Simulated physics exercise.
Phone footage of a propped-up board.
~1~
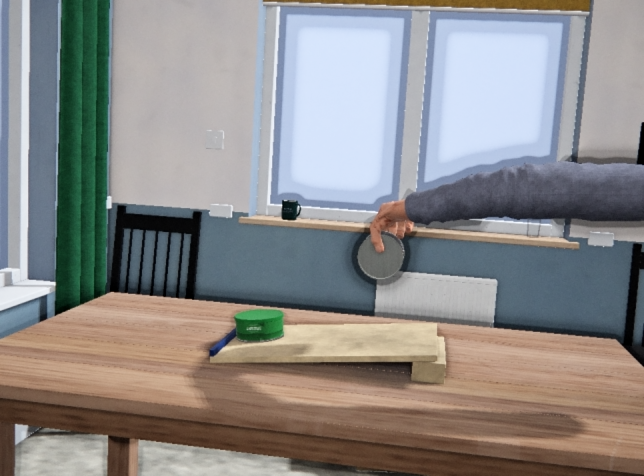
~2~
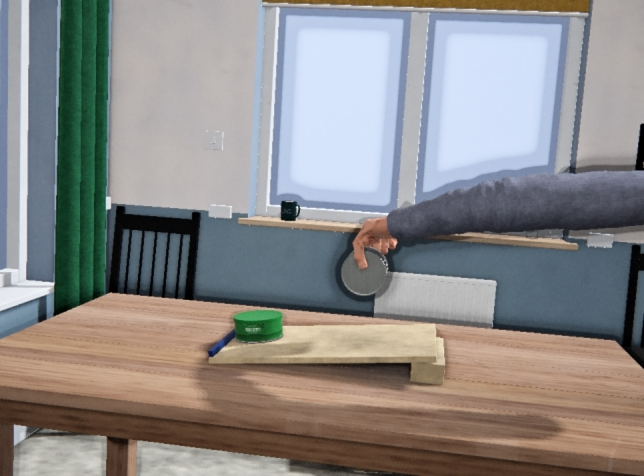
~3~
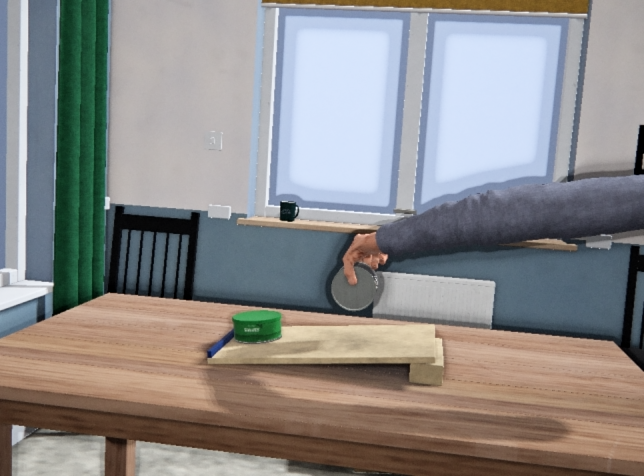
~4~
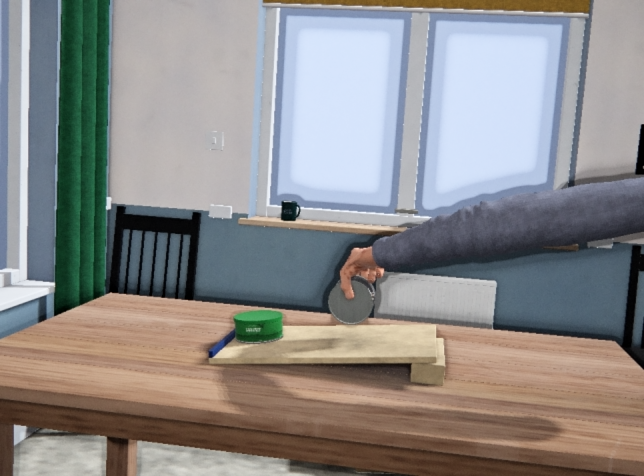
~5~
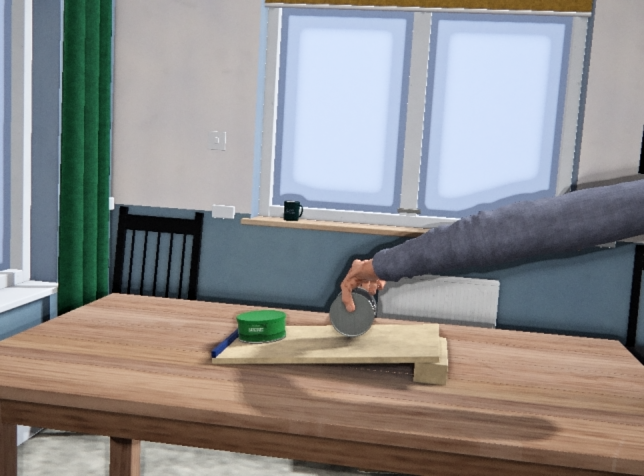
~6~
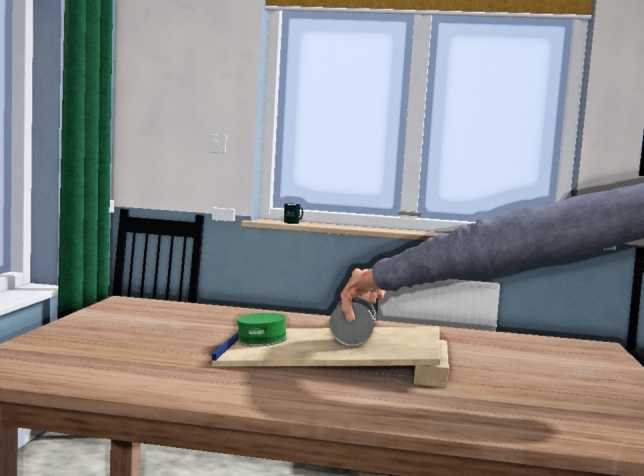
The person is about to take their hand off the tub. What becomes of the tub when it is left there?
Well, it travels off there after that.
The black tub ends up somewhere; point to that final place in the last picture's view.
The object finishes roughly at pixel (302, 322).
Then, 0.40 s past the last view, black tub displaced a little near (341, 321).
Then, 0.50 s past the last view, black tub displaced a little near (332, 321).
Then, 0.70 s past the last view, black tub displaced about its own width near (305, 321).
Finally, moved from the start, black tub; green tub still in place. Final places as the last picture's camera would see them, black tub near (301, 322). The black tub goes downhill.
